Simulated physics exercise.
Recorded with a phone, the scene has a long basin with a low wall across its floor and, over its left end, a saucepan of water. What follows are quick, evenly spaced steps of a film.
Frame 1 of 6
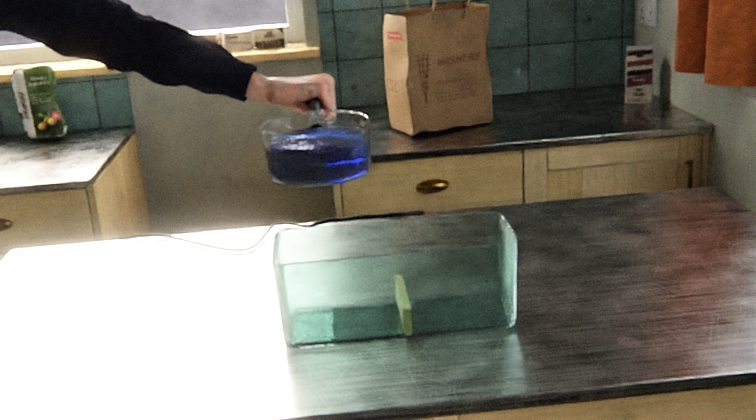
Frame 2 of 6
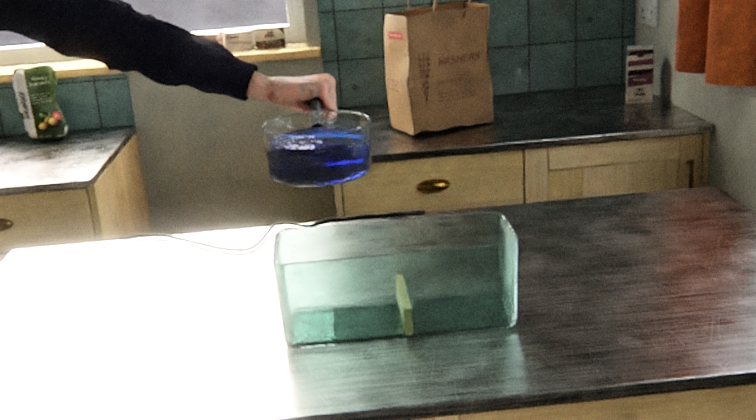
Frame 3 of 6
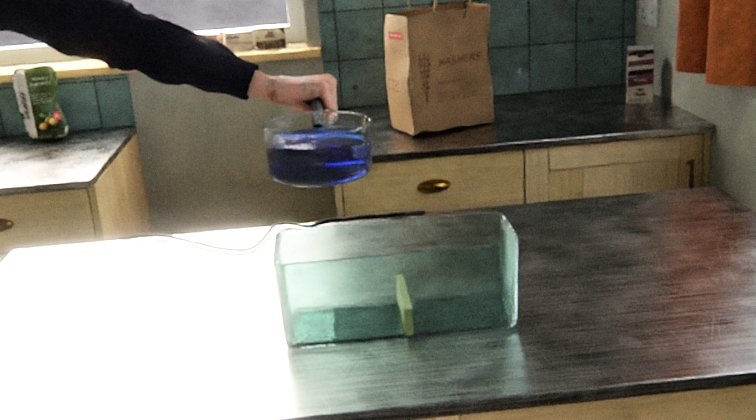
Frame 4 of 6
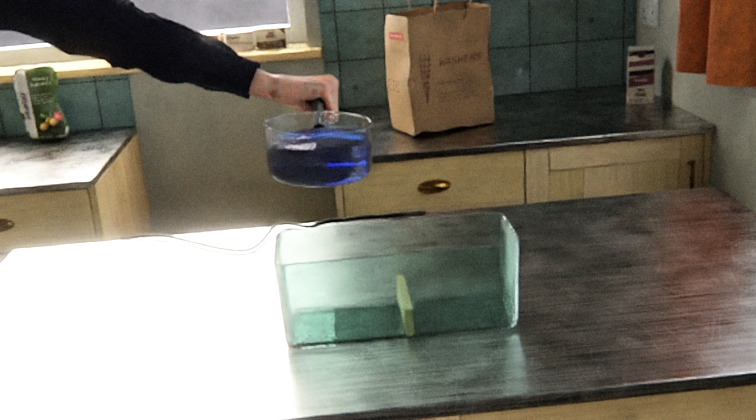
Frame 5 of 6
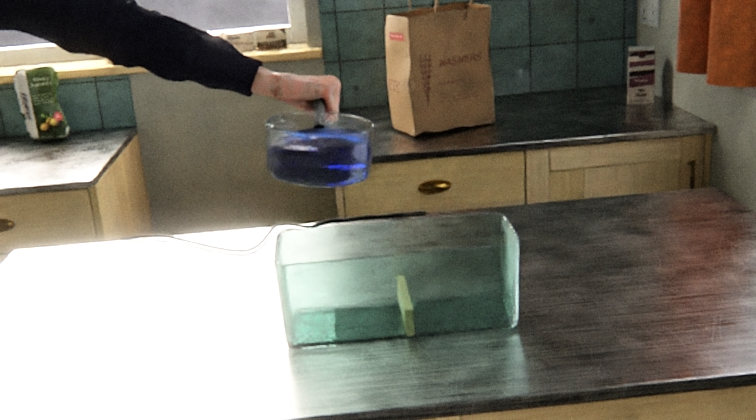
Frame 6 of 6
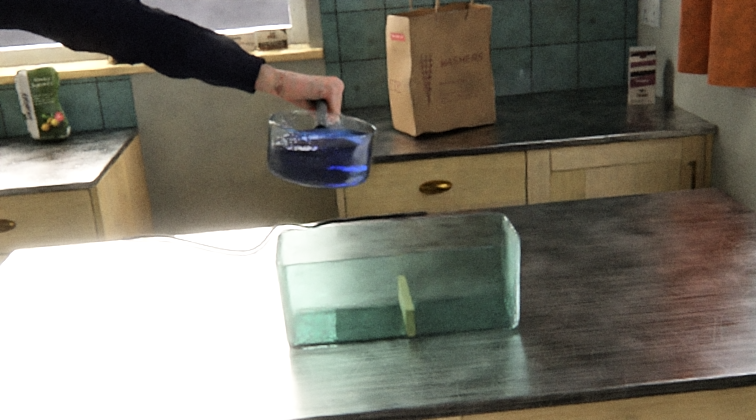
A kitchen with green wall tiles and dark worktops is seen from slightly above, across a counter glaring white on the left. An arm in a black sleeve holds a clear pan of blue water above the left end of a long glass basin with a low yellow-green wall inside, a brown paper bag behind. The pan starts level, then tilts slightly rightward, while the camera stays practically still.
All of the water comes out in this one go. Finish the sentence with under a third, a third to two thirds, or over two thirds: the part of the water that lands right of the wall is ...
It is over two thirds.
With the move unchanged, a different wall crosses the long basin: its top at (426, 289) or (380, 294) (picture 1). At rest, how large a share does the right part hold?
Try 1: About 50 percent; try 2: About 90 percent.
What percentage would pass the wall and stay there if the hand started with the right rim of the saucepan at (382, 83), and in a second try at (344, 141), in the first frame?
The first start yields 90 per cent, the second 45 per cent.
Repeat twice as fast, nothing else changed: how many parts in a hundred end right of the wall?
About 65 per cent.
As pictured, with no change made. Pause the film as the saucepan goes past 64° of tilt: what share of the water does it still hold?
I'd put it near 55 %.
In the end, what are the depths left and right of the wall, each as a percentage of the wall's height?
Once it is still, the left part shows 20 per cent and the right part 70.
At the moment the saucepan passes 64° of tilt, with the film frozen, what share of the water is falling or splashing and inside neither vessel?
Share in flight: Approx. 30 %.
A moment on, the saucepan is tipped part way and 57 per cent is still to pour, 1 is left of the wall and 11 right of it.
Next, the saucepan is tipped right over and 8 per cent is still to pour, 13 is left of the wall and 71 right of it.
Then the saucepan is tipped right over and 0 per cent is still to pour, 26 is left of the wall and 74 right of it.
Later the saucepan is tipped right over and 0 per cent is still to pour, 26 is left of the wall and 74 right of it.
In the end 26 per cent lies left of the wall, 74 right of it and 1 outside.
